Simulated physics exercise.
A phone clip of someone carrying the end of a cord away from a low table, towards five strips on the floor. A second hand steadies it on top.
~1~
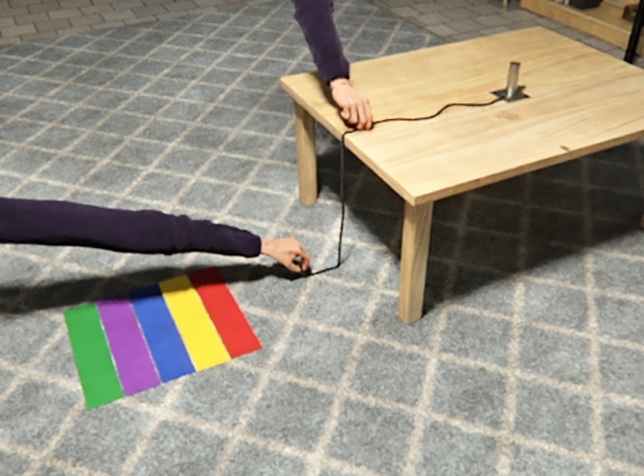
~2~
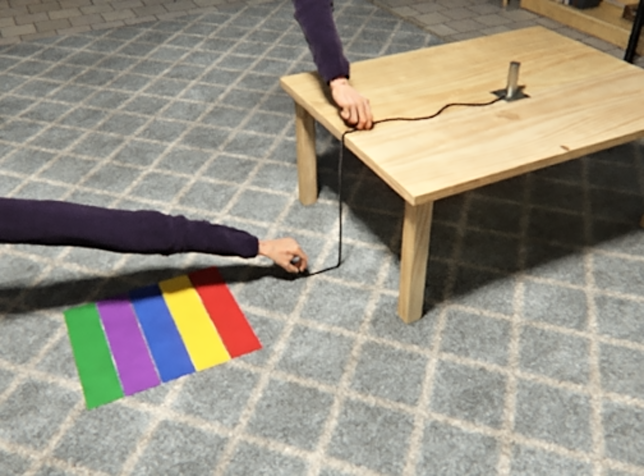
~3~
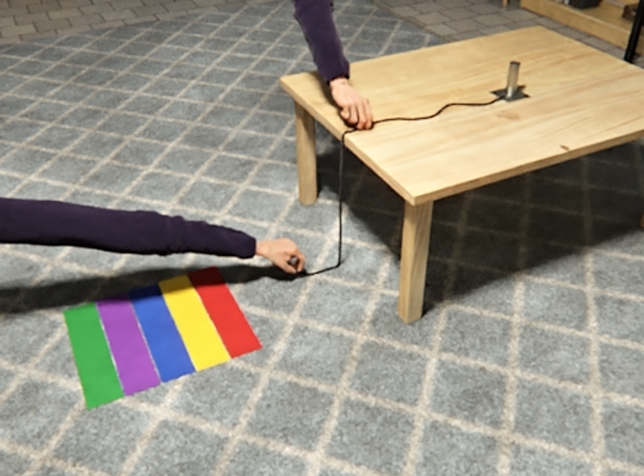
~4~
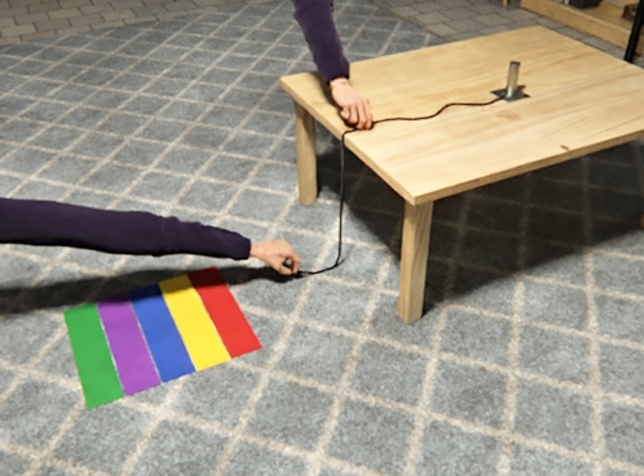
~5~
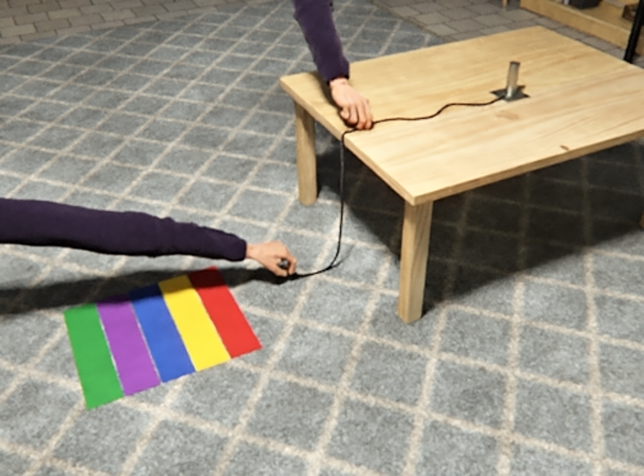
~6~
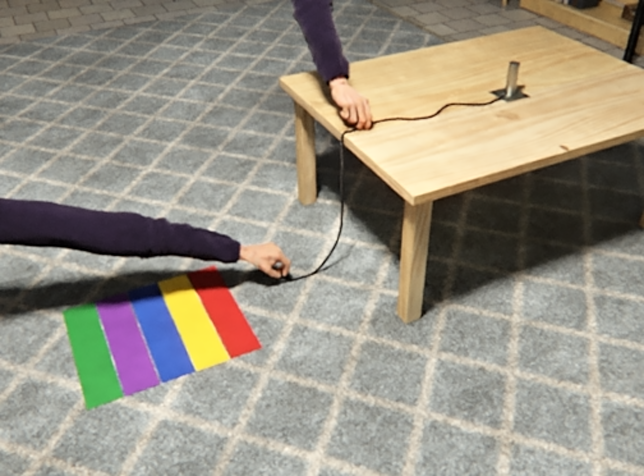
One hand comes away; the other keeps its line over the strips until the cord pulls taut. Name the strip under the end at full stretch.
The end stops over the yellow strip.
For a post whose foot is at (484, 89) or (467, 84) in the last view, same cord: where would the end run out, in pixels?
The places are (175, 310) and (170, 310).
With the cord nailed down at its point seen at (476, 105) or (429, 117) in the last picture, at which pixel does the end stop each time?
About (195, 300) and (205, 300).
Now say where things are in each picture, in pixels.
End (301, 269); red (238, 337); yellow (206, 348); blue (172, 360); purple (137, 372); green (100, 384), in the first picture.
End (299, 269); cord through (488, 104) (438, 114) (378, 122) (342, 158) (340, 210) (339, 260), in the second picture.
End (297, 270), in the third picture.
End (292, 271); cord through (488, 104) (437, 114) (378, 122) (343, 157) (341, 210) (338, 260), in the fourth picture.
End (288, 273), in the fifth picture.
End (282, 274); cord through (487, 104) (437, 114) (378, 122) (343, 157) (342, 209) (325, 261), in the sixth picture.
A little later, end near (250, 285); short of the strips.
Next, end near (212, 296); over red.
When it is tight, end near (190, 303); over yellow. It gets as far as the yellow strip.
